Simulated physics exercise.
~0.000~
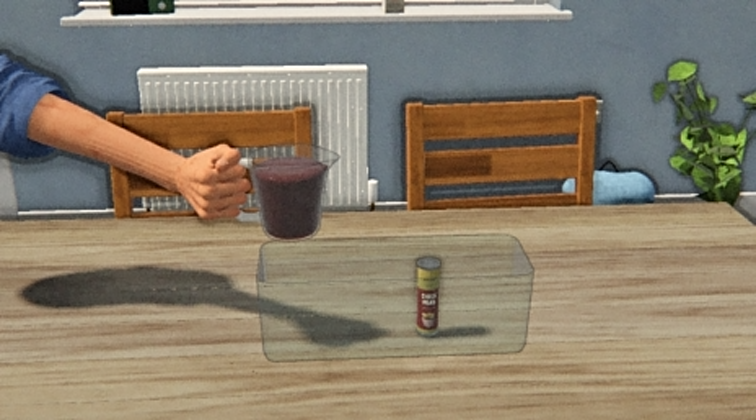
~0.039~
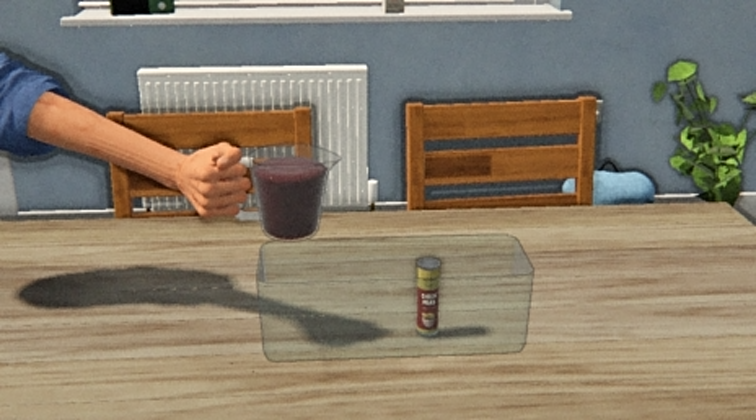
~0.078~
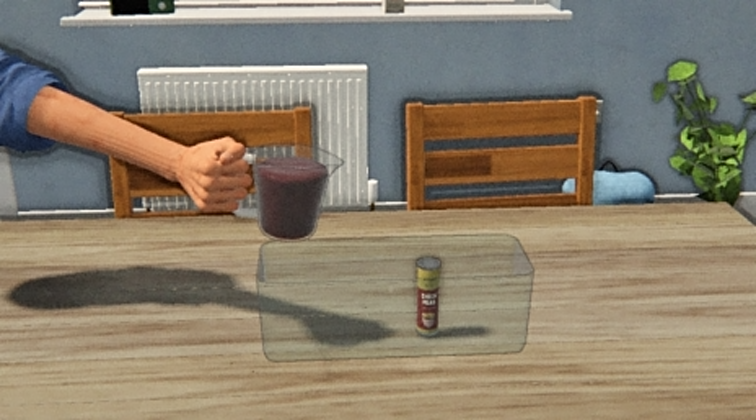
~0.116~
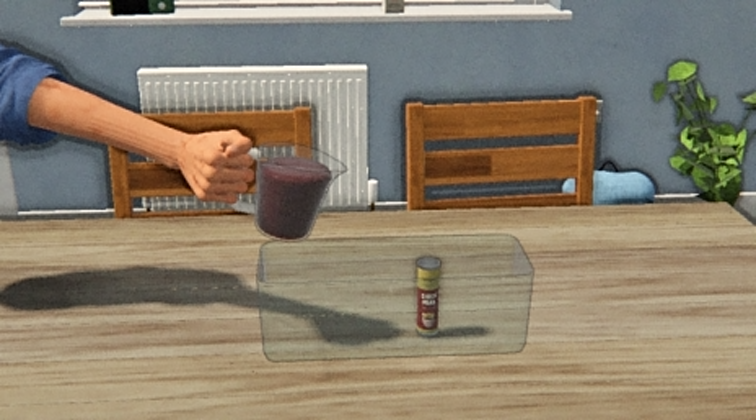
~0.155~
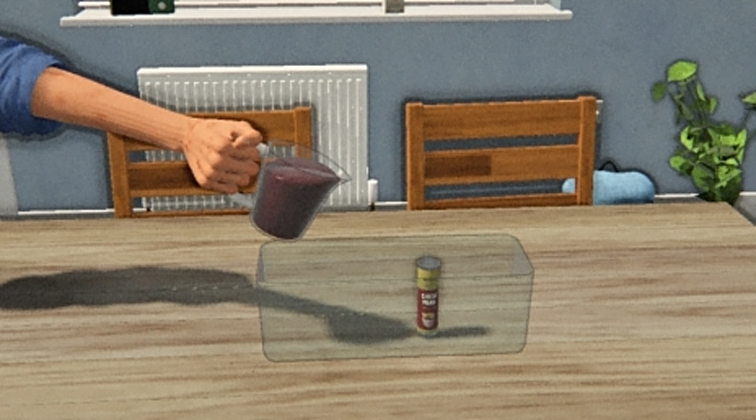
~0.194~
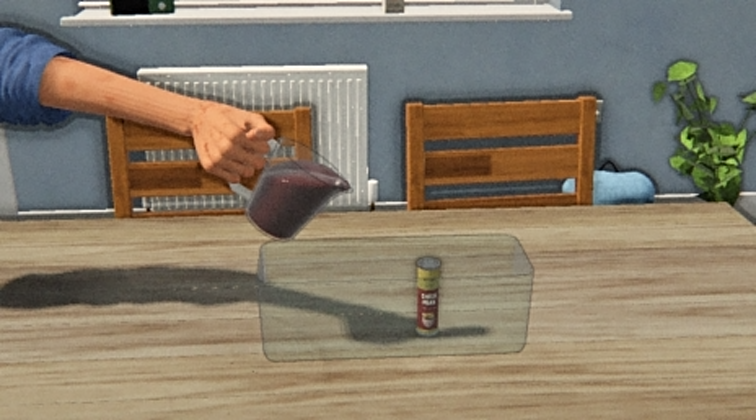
A hand tilts a measuring jug of dark liquid rightward above a clear basin holding a tin.
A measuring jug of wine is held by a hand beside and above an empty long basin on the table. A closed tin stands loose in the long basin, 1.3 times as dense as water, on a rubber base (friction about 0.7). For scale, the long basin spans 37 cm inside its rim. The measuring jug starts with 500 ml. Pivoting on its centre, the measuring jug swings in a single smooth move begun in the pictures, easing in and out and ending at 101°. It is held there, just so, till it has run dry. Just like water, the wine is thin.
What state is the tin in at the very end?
The tin is upright.
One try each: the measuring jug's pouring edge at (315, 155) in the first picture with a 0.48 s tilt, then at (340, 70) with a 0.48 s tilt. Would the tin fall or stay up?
In the first try it remains standing; in the second it comes down.
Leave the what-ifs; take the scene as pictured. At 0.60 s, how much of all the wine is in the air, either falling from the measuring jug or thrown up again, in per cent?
Estimate: Around 8 per cent.
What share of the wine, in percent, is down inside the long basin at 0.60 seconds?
Close to 82 in a hundred.
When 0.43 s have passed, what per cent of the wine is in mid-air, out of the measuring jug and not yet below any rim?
Near 18 per cent at that time.
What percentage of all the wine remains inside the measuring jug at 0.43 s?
Around 46 percent.
By 0.43 s the tilt is 98° and 45 per cent is still to pour; the tin stands where it began.
By 0.60 s the tilt is 101° and 10 per cent is still to pour; the tin stands where it began.
By 0.78 s the tilt is 101° and 1 per cent is still to pour; the tin stands where it began.
By 0.98 s the tilt is 101° and 0 per cent is still to pour; the tin stands where it began.
At rest the tin stands where it began.
